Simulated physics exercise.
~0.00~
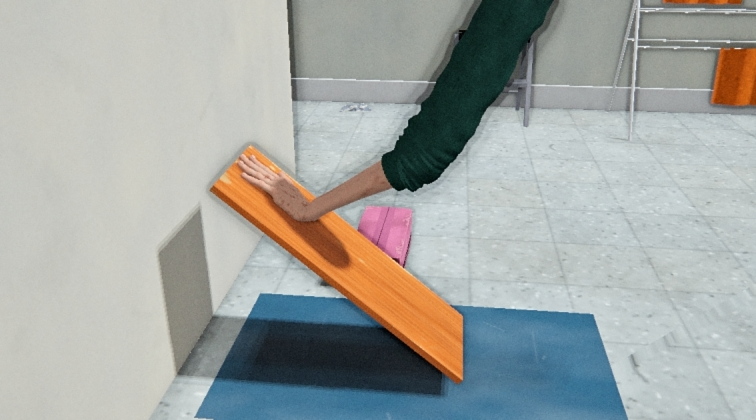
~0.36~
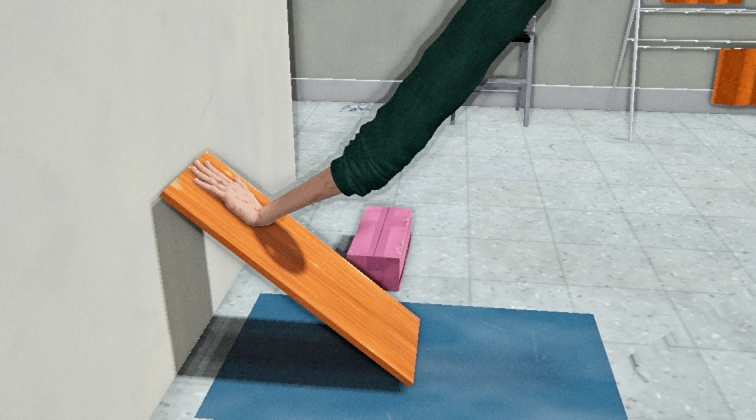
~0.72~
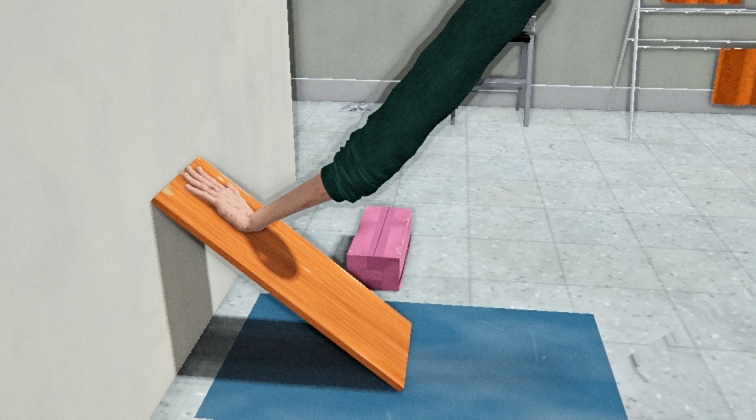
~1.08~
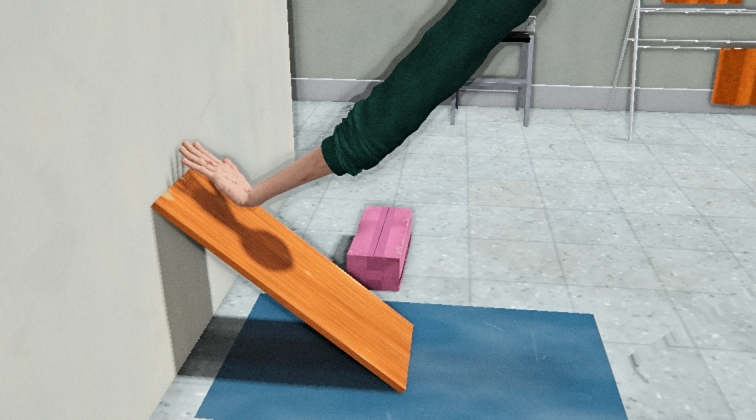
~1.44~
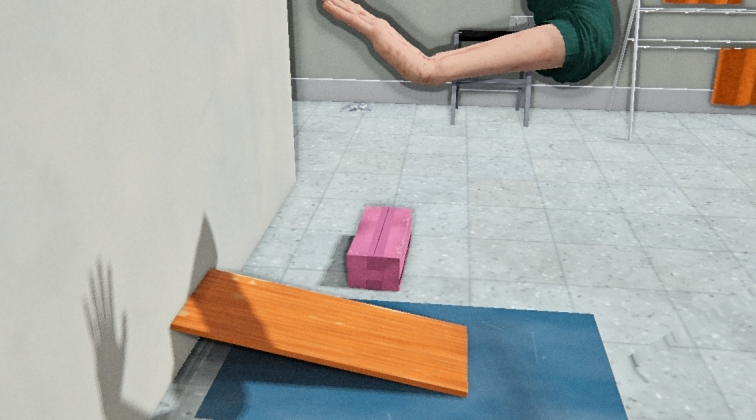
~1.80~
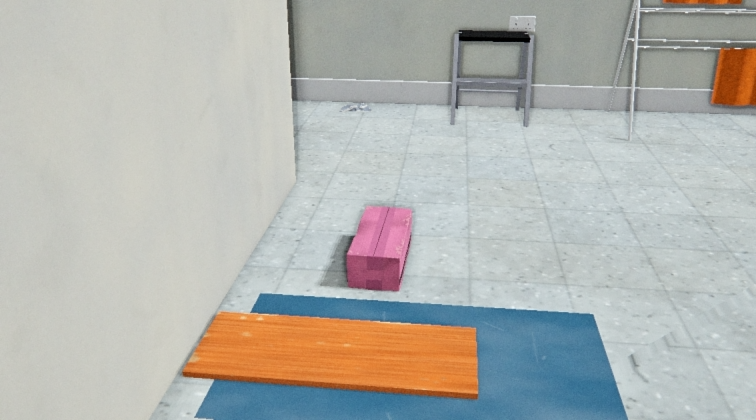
The clip opens on a bare pale wall and a tiled floor, where a hand in a dark green sleeve holds an orange board at a slant above a blue mat, with a pink box standing behind. The hand moves the board left until its upper end leans against the wall and its lower end rests on the mat. The fingers then lift off and the arm draws back. Left alone, the board slips, its top dropping down the wall while its foot slides right. It ends lying flat across the mat's edge, the pink box unmoved and the arm gone.
